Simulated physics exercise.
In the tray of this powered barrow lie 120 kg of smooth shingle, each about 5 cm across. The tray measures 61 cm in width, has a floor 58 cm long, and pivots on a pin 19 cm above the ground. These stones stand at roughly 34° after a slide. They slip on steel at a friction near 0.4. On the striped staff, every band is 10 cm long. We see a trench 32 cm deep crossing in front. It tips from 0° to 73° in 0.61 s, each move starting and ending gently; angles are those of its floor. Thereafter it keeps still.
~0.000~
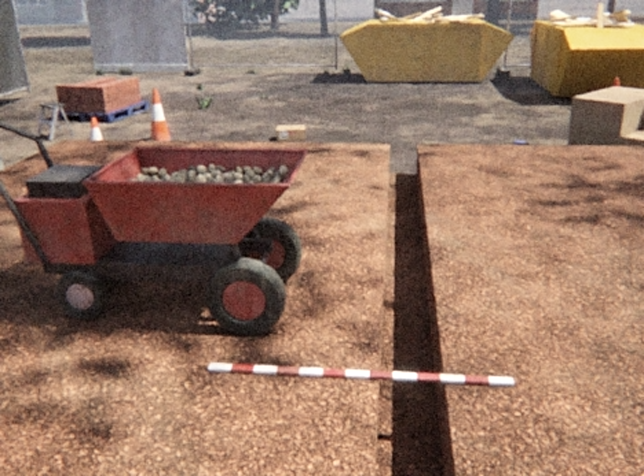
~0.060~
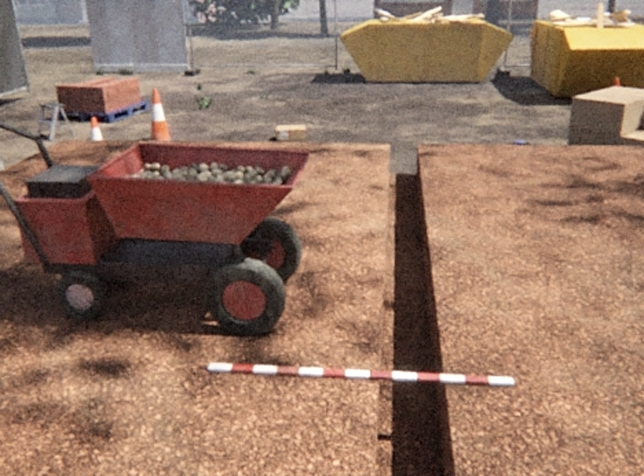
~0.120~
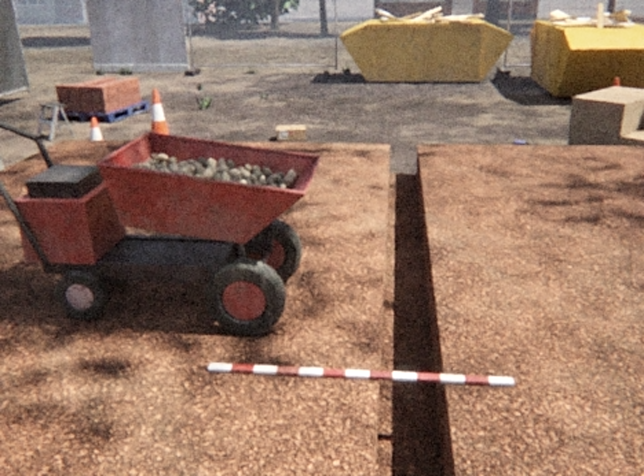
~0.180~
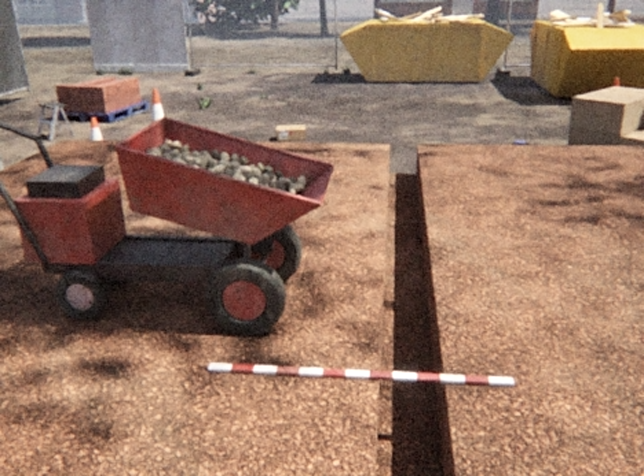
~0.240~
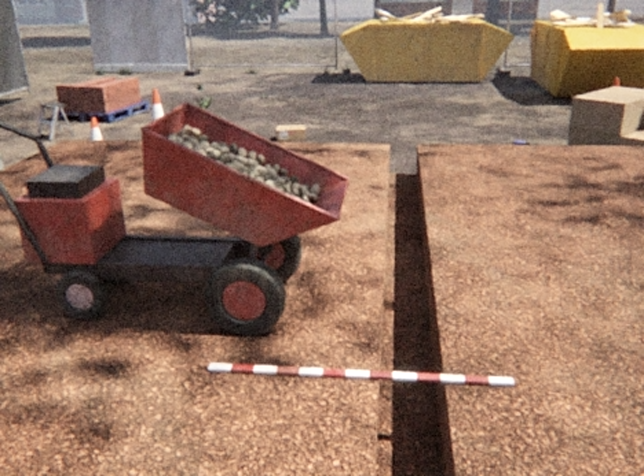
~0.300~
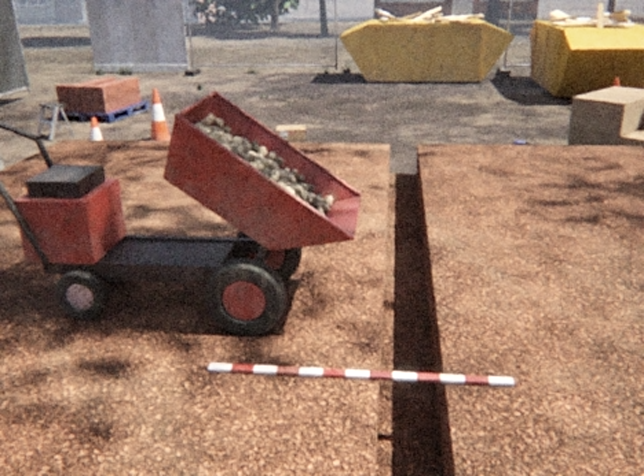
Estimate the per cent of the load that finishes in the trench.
Roughly 70 percent.
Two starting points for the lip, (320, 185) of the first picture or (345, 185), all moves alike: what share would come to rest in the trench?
35 and 15 %.
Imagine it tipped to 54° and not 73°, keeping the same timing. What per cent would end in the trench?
Close to 50 per cent then.
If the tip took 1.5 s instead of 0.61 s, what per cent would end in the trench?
It'd be some 90 per cent.
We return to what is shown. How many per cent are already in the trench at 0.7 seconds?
About 30 per cent by then.
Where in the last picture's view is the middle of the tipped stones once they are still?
Their centre sits close to (422, 345).
After 0.5 s the floor is at 62°; 100 % in the tray; the foremost stones are at (356, 254).
After 0.7 s the floor is at 73°; 70 % in the tray, 28 % in the trench, 1 % past the trench; the foremost stones are at (444, 302).
After 1.1 s the floor is at 73°; 6 % in the tray, 63 % in the trench, 30 % past the trench; the foremost stones are at (617, 312).
After 3.0 s the floor is at 73°; 0 % in the tray, 70 % in the trench, 30 % past the trench; the foremost stones are past the picture's edge.
